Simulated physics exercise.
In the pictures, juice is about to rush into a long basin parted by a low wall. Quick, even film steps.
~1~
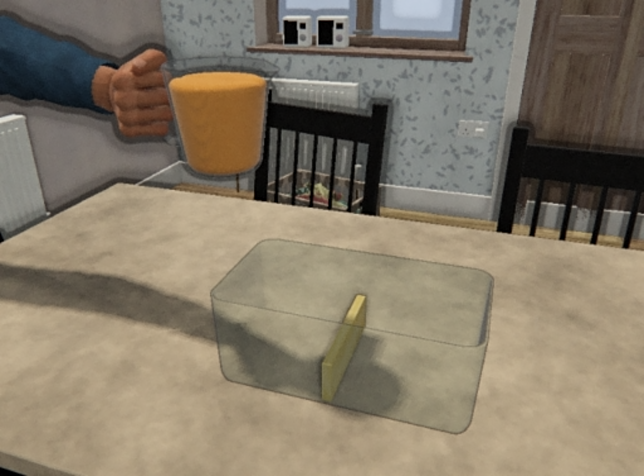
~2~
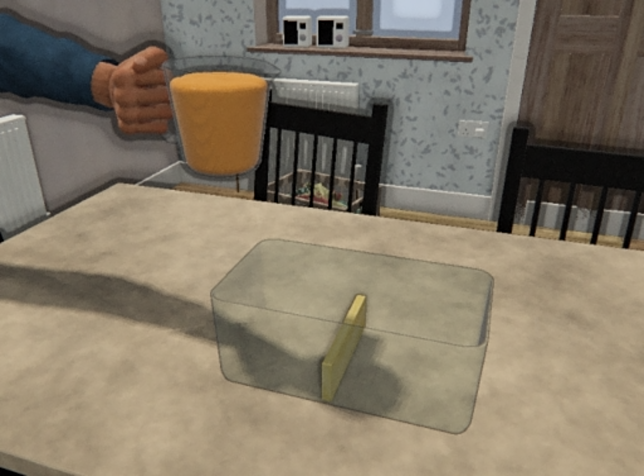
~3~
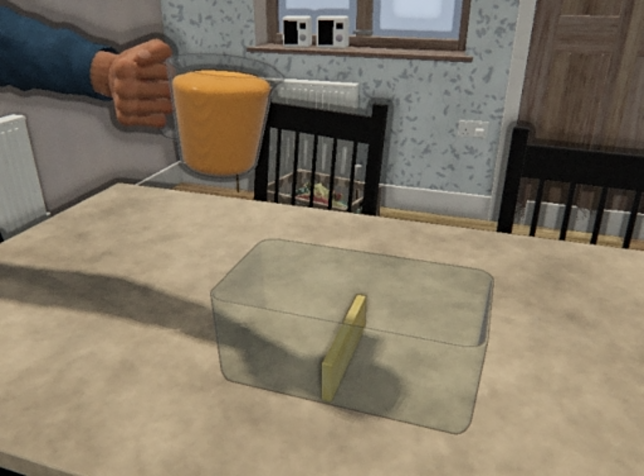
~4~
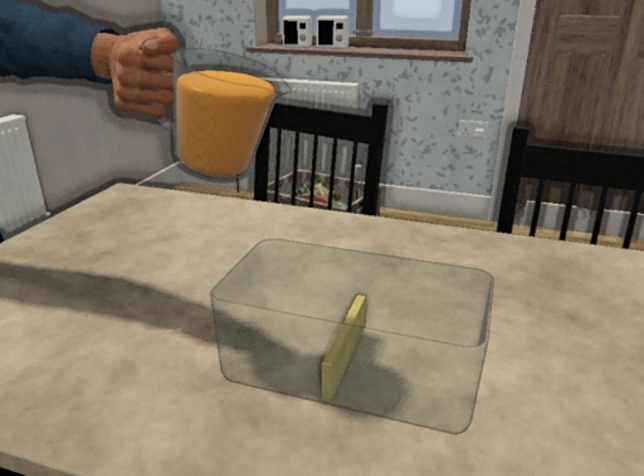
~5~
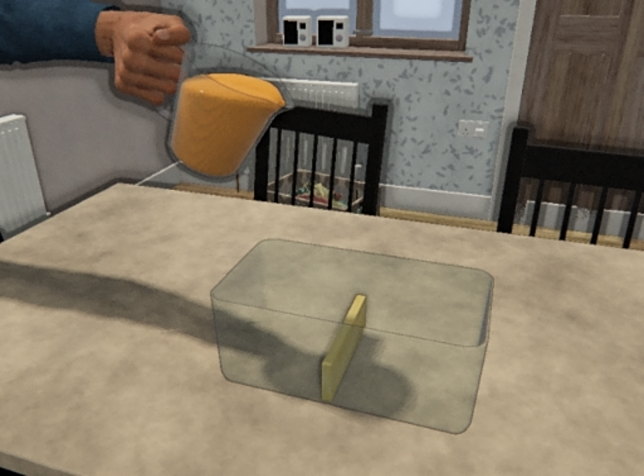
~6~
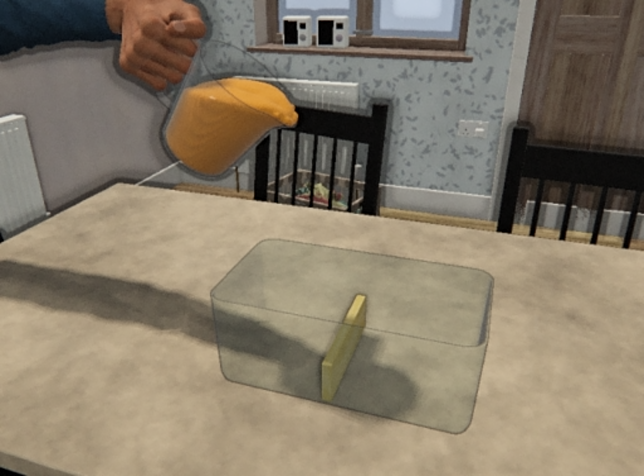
In a room with a table and dark chairs, a hand held a clear cup of orange juice above a divided see-through basin, then gradually tilted it rightward until the juice reached the rim.
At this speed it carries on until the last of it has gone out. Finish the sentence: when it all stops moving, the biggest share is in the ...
... left part.
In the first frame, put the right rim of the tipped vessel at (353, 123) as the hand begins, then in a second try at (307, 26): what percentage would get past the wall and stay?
90 % and 60 %.
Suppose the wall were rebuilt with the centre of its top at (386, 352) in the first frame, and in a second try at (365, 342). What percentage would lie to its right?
I'd expect near 20 percent the first time and near 15 percent the next.
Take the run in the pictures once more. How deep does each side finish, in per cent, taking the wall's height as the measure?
About 40 on the left and about 10 on the right.
A moment on, the tilt is 111° and 35 per cent is still to pour, 10 is left of the wall and 13 right of it.
Next, the tilt is 116° and 3 per cent is still to pour, 66 is left of the wall and 19 right of it.
Then the tilt is 116° and 0 per cent is still to pour, 70 is left of the wall and 20 right of it.
Later the tilt is 116° and 0 per cent is still to pour, 72 is left of the wall and 21 right of it.
At rest 72 per cent lies left of the wall, 21 right of it and 7 outside.
